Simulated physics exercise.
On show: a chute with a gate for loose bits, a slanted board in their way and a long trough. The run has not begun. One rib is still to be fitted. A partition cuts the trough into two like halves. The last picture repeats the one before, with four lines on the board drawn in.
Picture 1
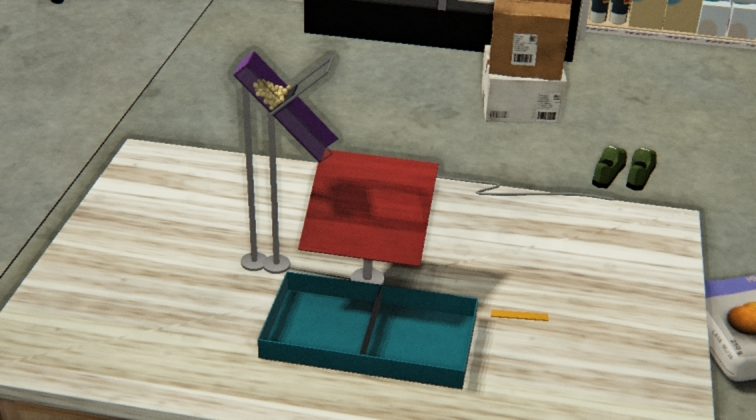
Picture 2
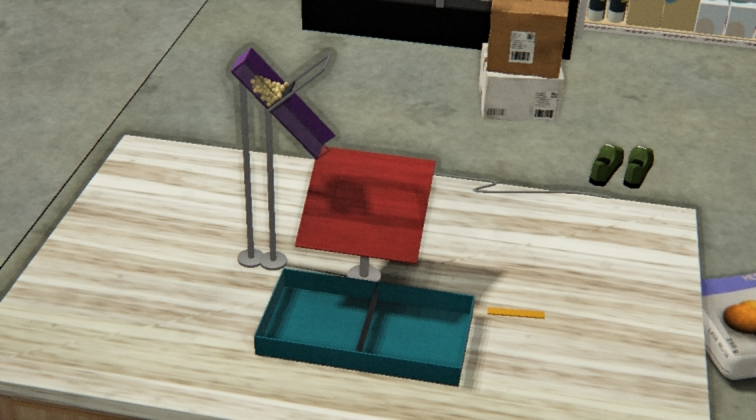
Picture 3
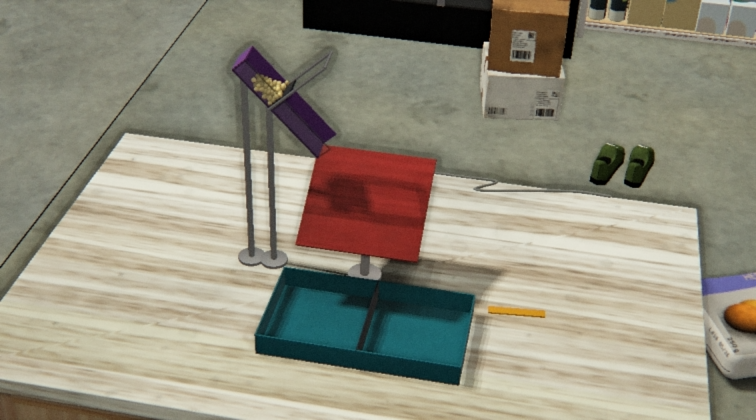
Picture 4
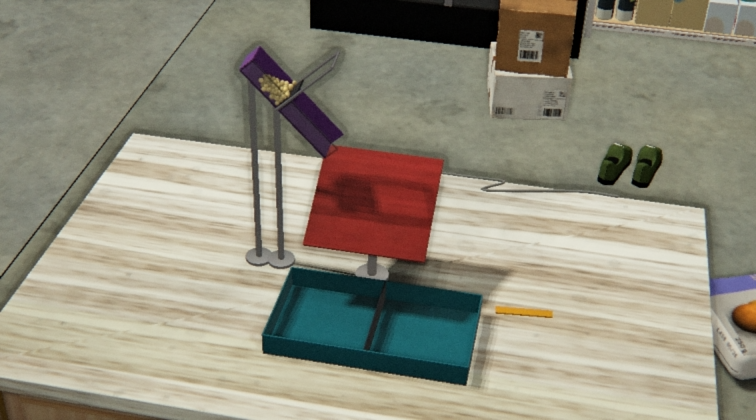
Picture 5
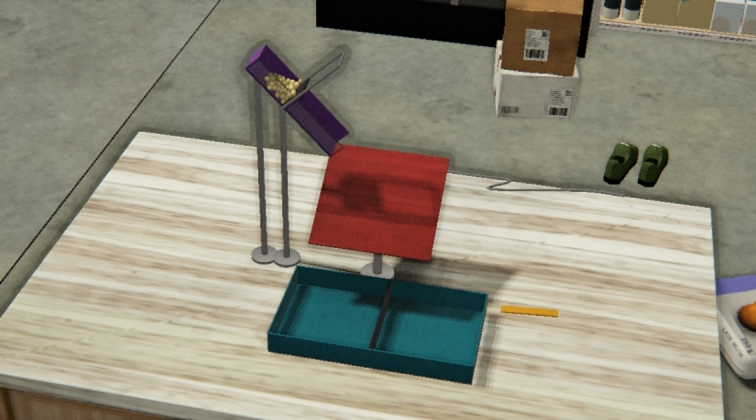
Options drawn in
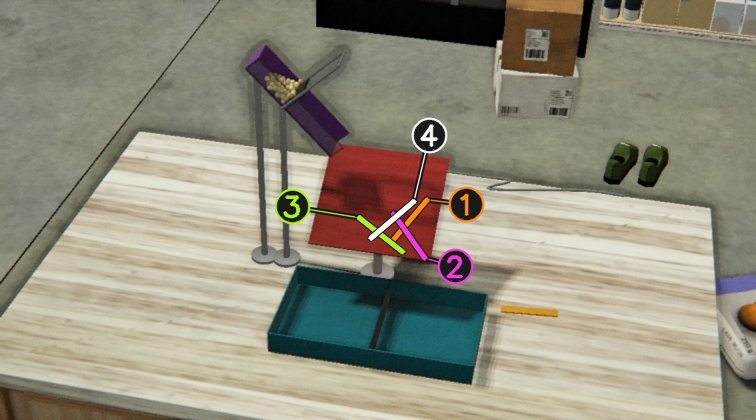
Nothing on the table moved except for a slight drift of the whole view, while a clump of pale bits stayed put in the tilted purple chute, above a slanted red board and an empty teal divided tray.
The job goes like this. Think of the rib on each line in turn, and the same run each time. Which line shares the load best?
The answer is line 2.
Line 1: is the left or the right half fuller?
More lands on the left.
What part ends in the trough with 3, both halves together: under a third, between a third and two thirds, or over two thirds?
It is over two thirds.
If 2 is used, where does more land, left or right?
More lands on the right.
On the marked copy, line 1 from (427, 199) to (391, 242); line 2 from (393, 213) to (424, 258); line 3 from (359, 217) to (402, 251); line 4 from (413, 201) to (370, 238).
If 1 is chosen, of what is caught, nearly all in the left half, a small part in the right.
If 2 is chosen, of what is caught, about a third in the left half, about two thirds in the right.
If 3 is chosen, of what is caught, a small part in the left half, most in the right.
If 4 is chosen, of what is caught, nearly all in the left half, a small part in the right.
